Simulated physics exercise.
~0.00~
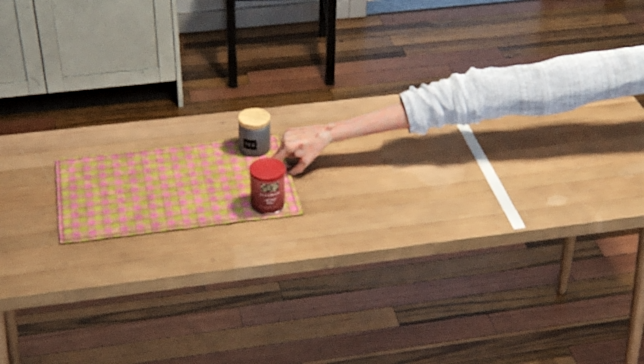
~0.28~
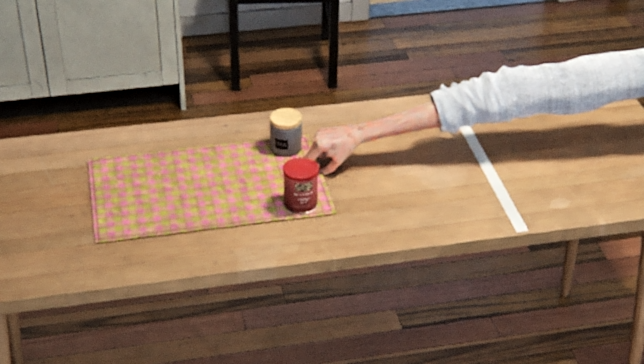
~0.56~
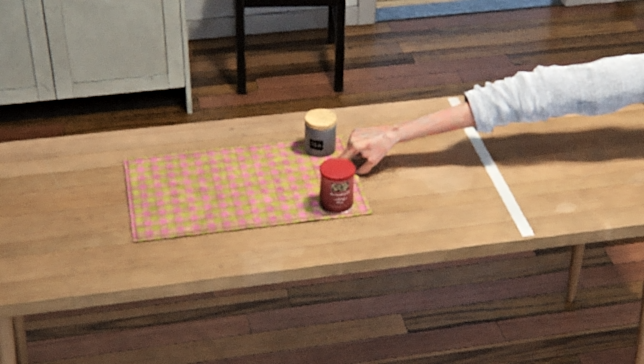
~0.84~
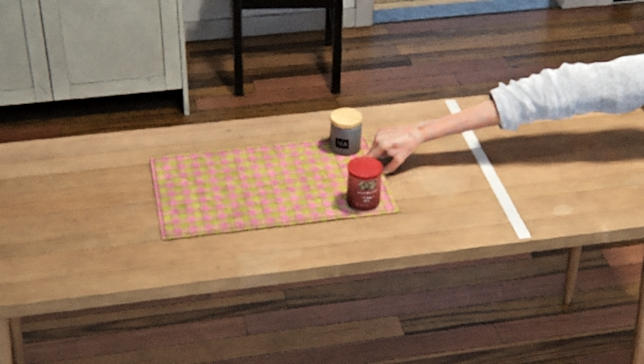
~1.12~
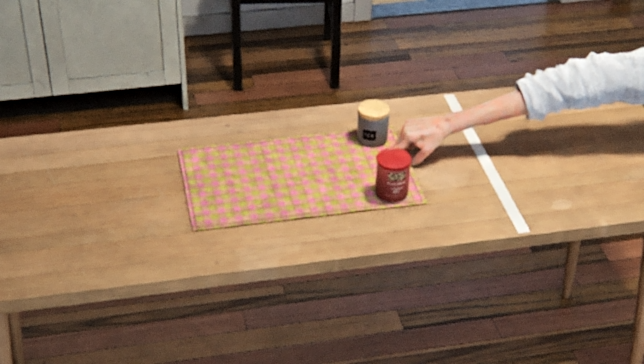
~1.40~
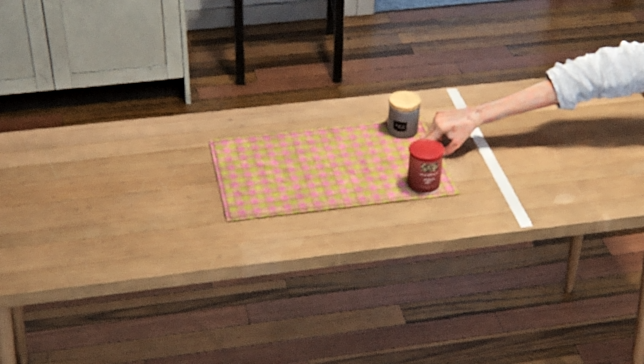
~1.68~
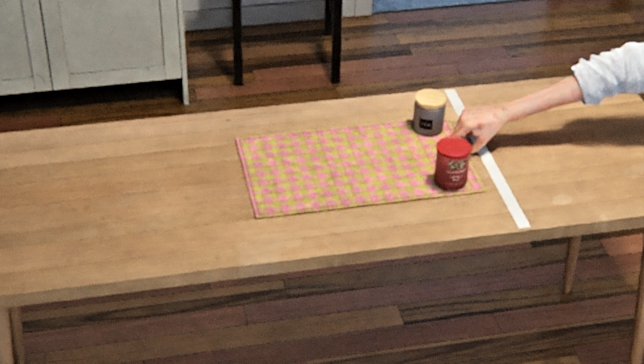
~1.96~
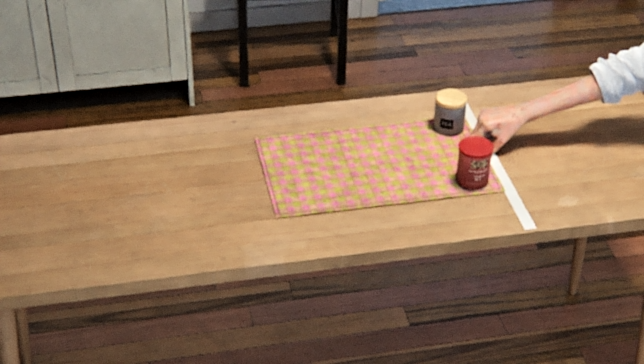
A hand pulled a pink and yellow checked cloth to the right along a wooden table, carrying a red tin and a grey jar with it, until its edge reached a white strip of tape, with both still upright on the cloth.
